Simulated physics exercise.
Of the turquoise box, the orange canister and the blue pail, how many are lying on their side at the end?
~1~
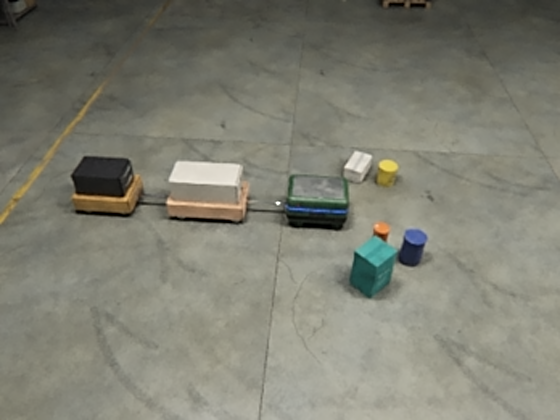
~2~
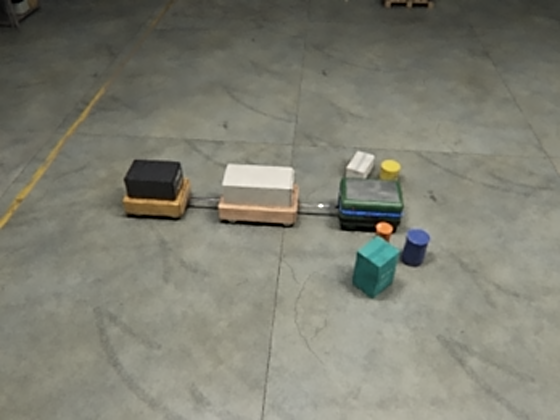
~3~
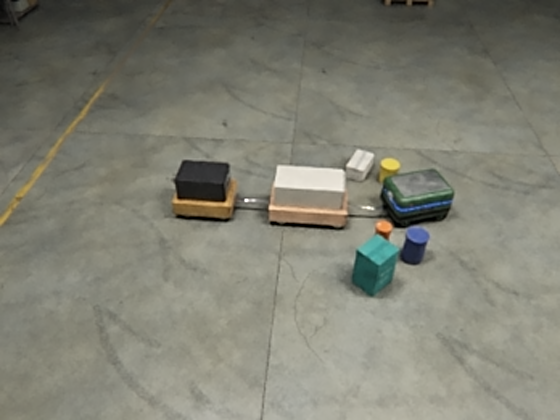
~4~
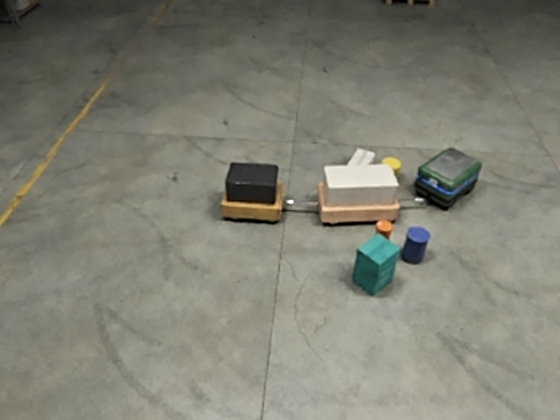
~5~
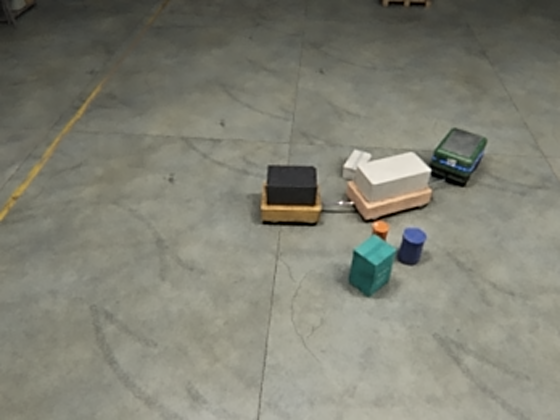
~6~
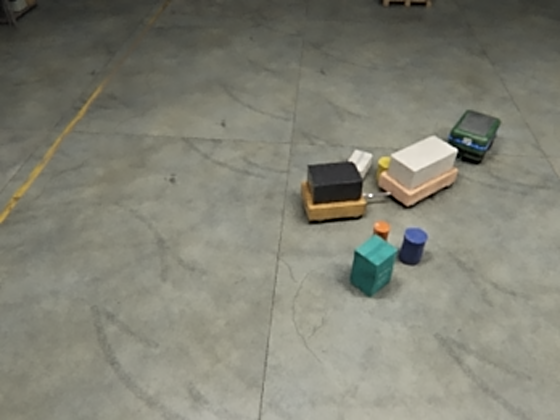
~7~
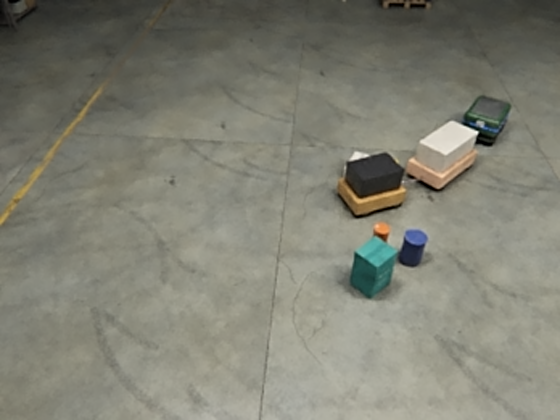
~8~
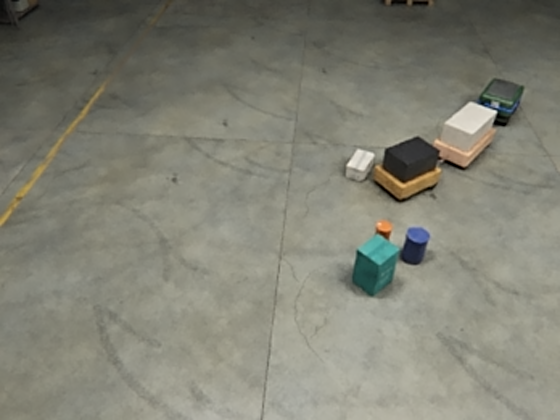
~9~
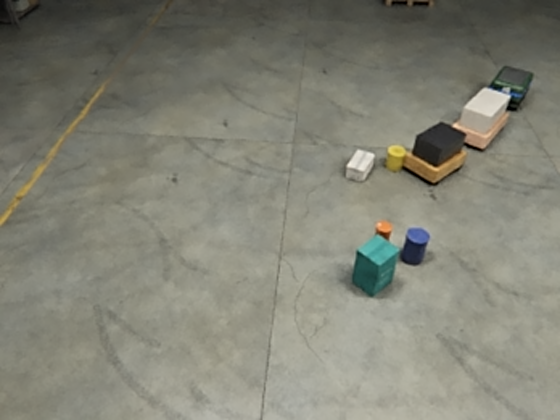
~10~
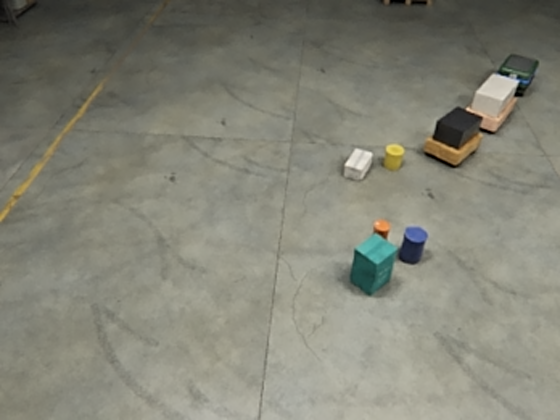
None of them are on their side. The turquoise box, the orange canister and the blue pail are all still standing upright at the end.
